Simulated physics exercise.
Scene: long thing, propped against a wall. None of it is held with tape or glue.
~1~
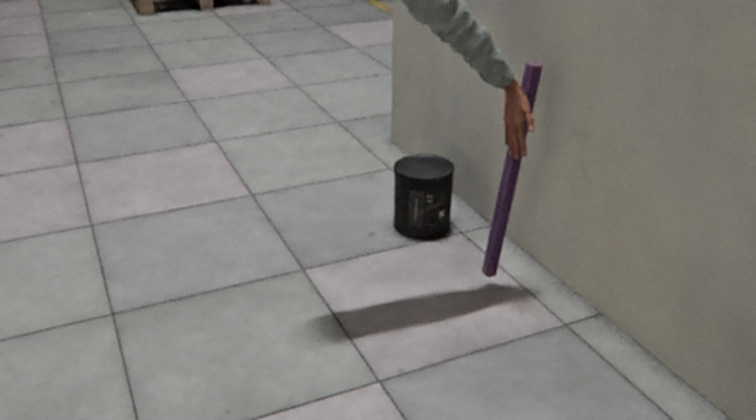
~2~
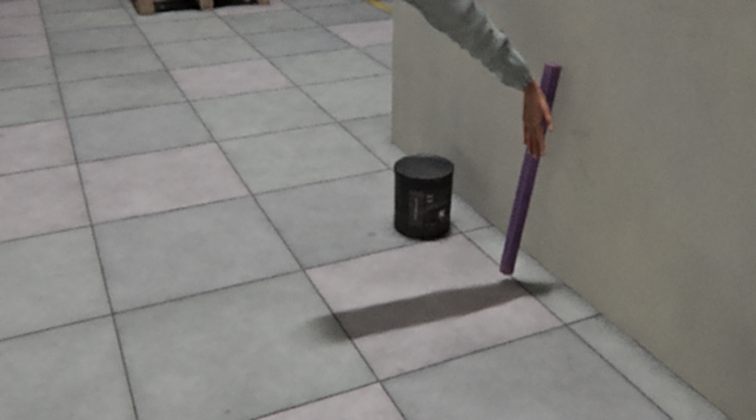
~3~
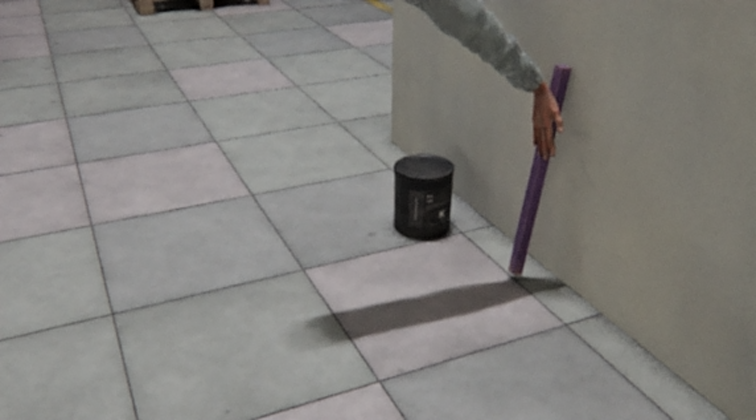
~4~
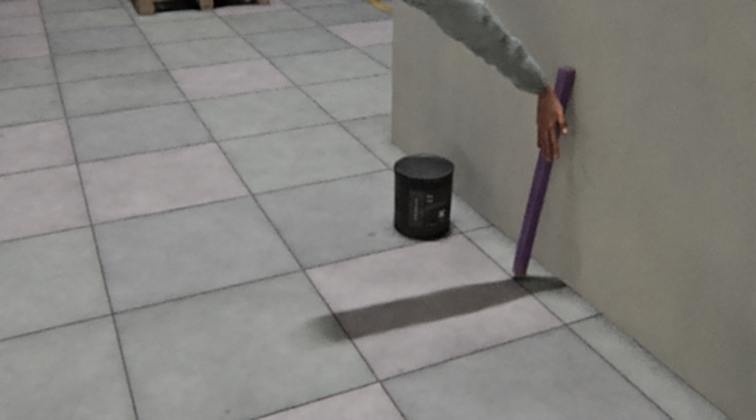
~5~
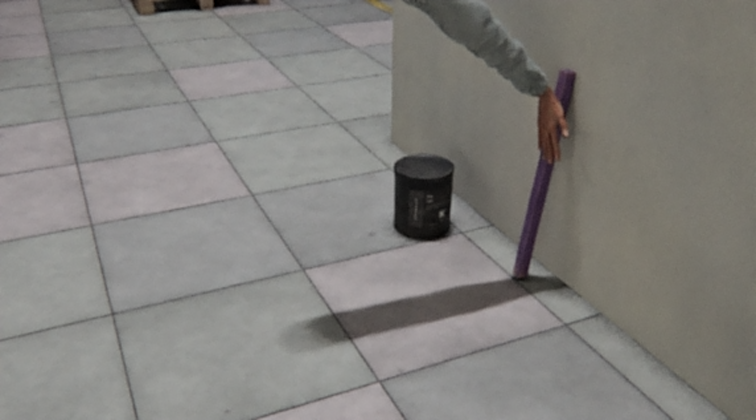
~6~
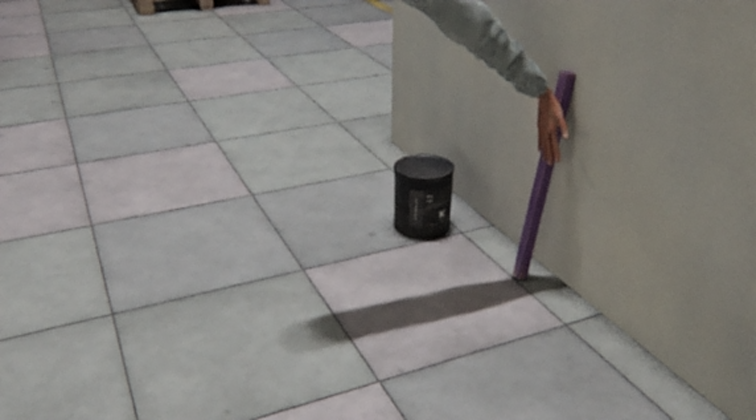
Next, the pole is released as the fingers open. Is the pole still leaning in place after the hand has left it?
Yes, stays where placed.
Then, 0.20 s on from there, no change.
Then, 0.50 s on from there, purple pole resting near (542, 181).
In the end, both unmoved. At the end, from the last picture's camera, purple pole near (542, 181). The pole remains leaning.
